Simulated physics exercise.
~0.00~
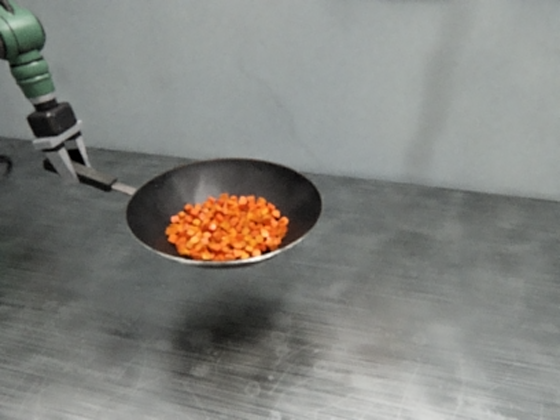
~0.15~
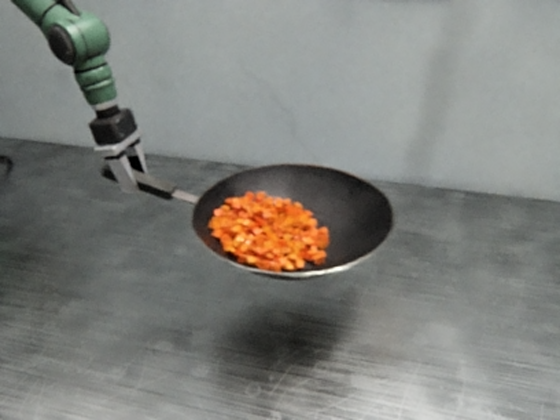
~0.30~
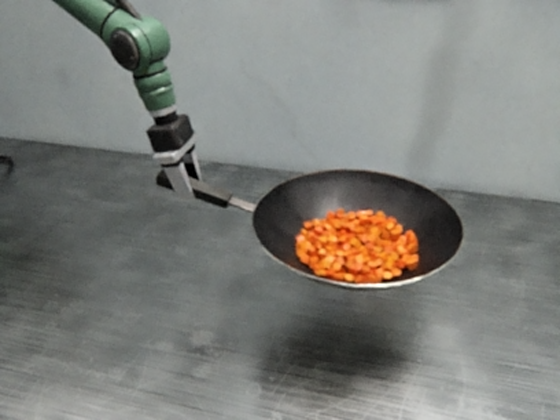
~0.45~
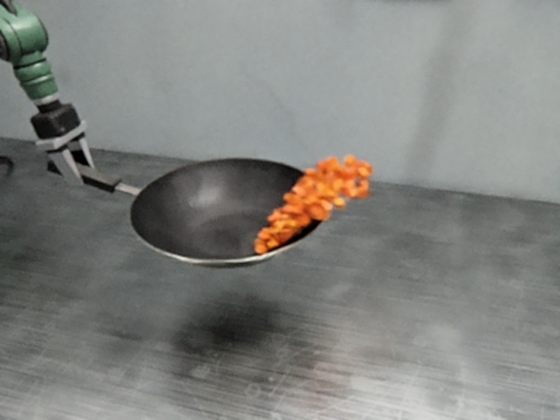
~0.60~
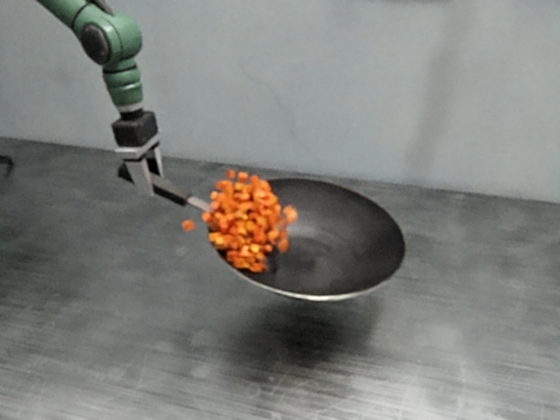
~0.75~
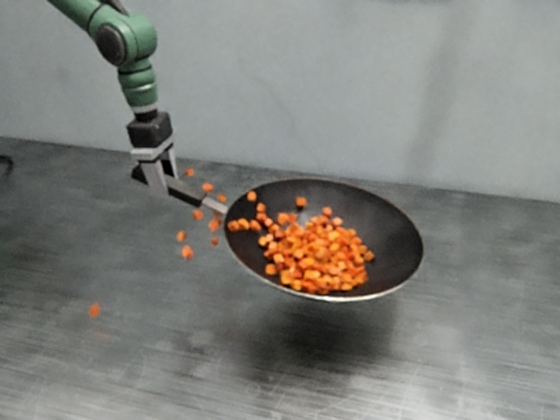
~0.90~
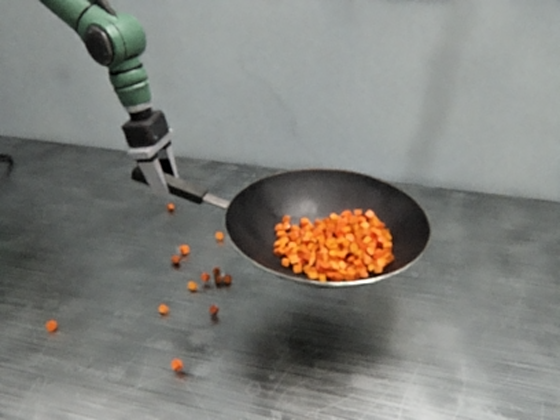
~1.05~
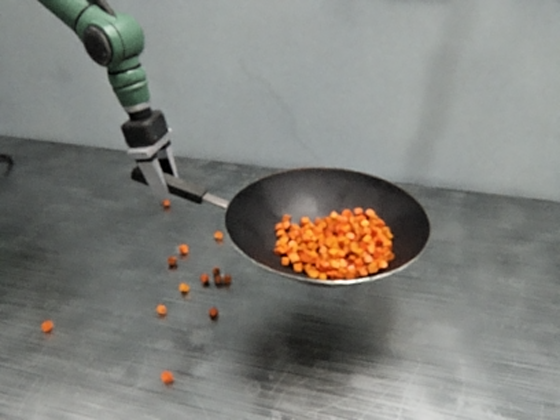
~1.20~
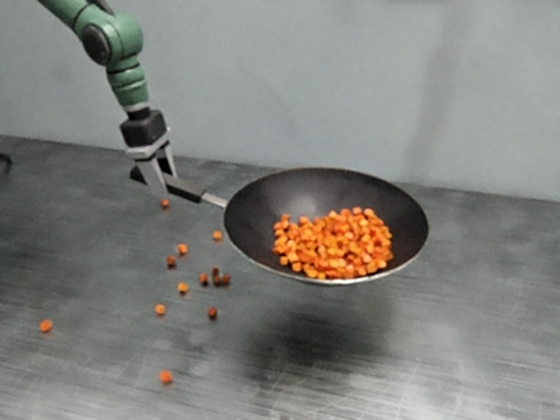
A dull grey metal tabletop stands before a plain pale grey wall, seen from the side and slightly above. At the upper left, a green robot arm with a black and silver gripper holds a dark wok above the table, a heap of small orange vegetable dice inside. The arm carries the wok to the right, then pulls it back left, and the dice surge up over the right rim. As it moves right again, the dice tumble back toward the handle and several spill over the left side. The wok stops, still holding most of them, with about a dozen scattered below.
